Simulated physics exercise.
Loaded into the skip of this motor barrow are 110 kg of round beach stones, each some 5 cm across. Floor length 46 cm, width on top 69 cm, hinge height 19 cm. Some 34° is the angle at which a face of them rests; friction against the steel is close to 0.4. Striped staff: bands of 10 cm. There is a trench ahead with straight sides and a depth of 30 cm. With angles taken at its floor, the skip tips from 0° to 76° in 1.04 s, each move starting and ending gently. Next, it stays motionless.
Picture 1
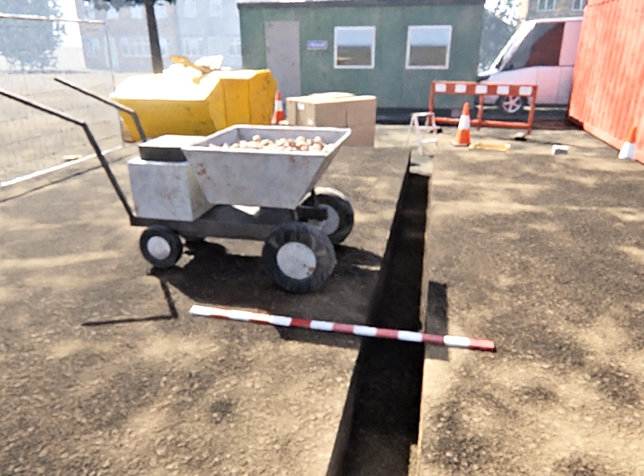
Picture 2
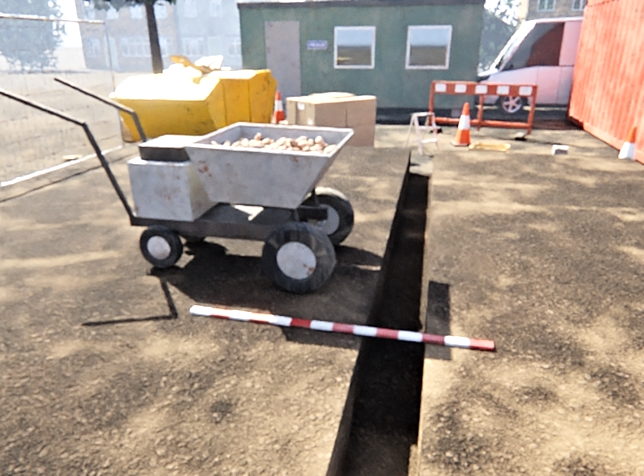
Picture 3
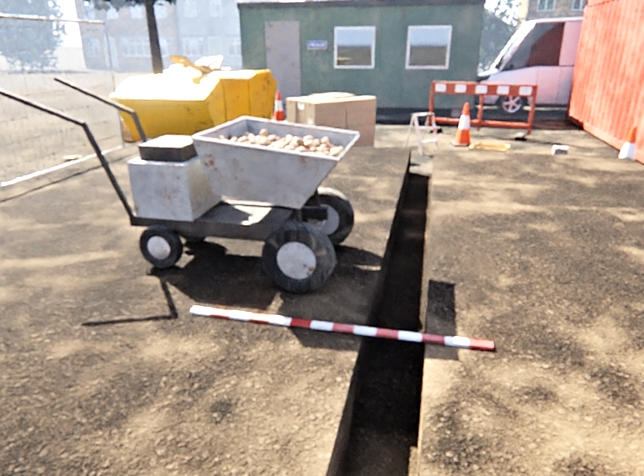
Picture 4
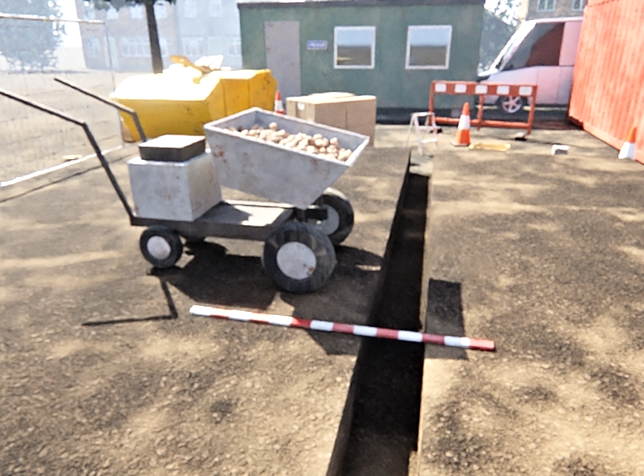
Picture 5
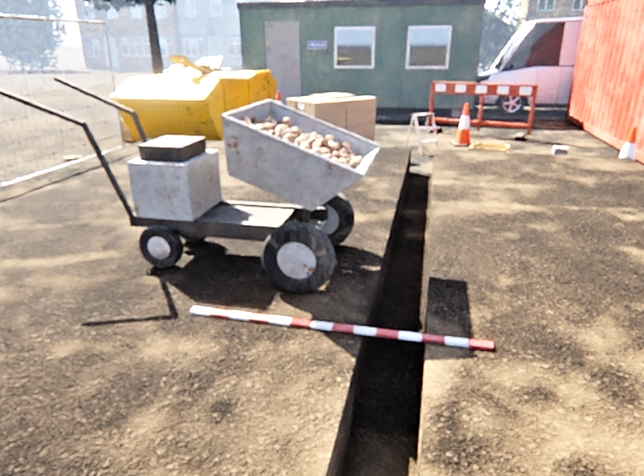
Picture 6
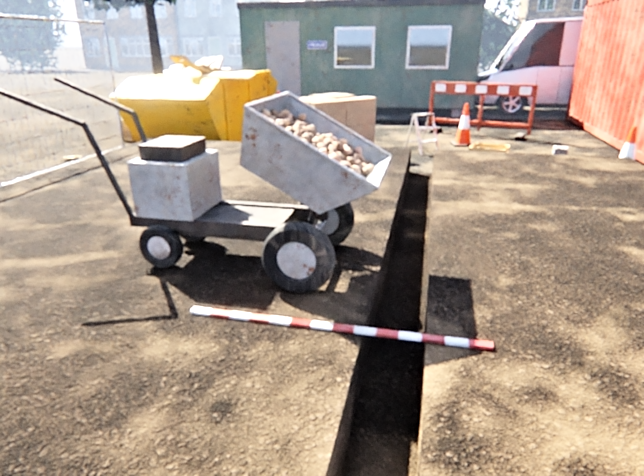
A grey skip of round stones on a barrow tilts steadily rightward toward a trench.
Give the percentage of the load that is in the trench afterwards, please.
Near 34 per cent of the load.
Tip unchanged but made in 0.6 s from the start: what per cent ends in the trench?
My guess is near 20 percent.
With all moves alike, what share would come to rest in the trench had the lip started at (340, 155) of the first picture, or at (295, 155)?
Result: Close to 15 then close to 70 per cent.
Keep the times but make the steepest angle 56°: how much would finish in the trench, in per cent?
Some 15% would finish there.
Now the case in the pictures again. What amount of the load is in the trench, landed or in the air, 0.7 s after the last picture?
Close to 5 per cent at that time.
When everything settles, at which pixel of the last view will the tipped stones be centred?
The middle should be near (455, 276).
Then, 0.3 s after the last picture the floor is at 64°, 100 % in the skip; the foremost stones are at (414, 231).
Then, 0.7 s after the last picture the floor is at 76°, 47 % in the skip, 6 % in the trench, 47 % past the trench; the foremost stones are at (521, 290).
Then, 1.0 s after the last picture the floor is at 76°, 17 % in the skip, 16 % in the trench, 67 % past the trench; the foremost stones are at (637, 312).
Then, 3.0 s after the last picture the floor is at 76°, 0 % in the skip, 34 % in the trench, 66 % past the trench; the foremost stones are past the picture's edge.
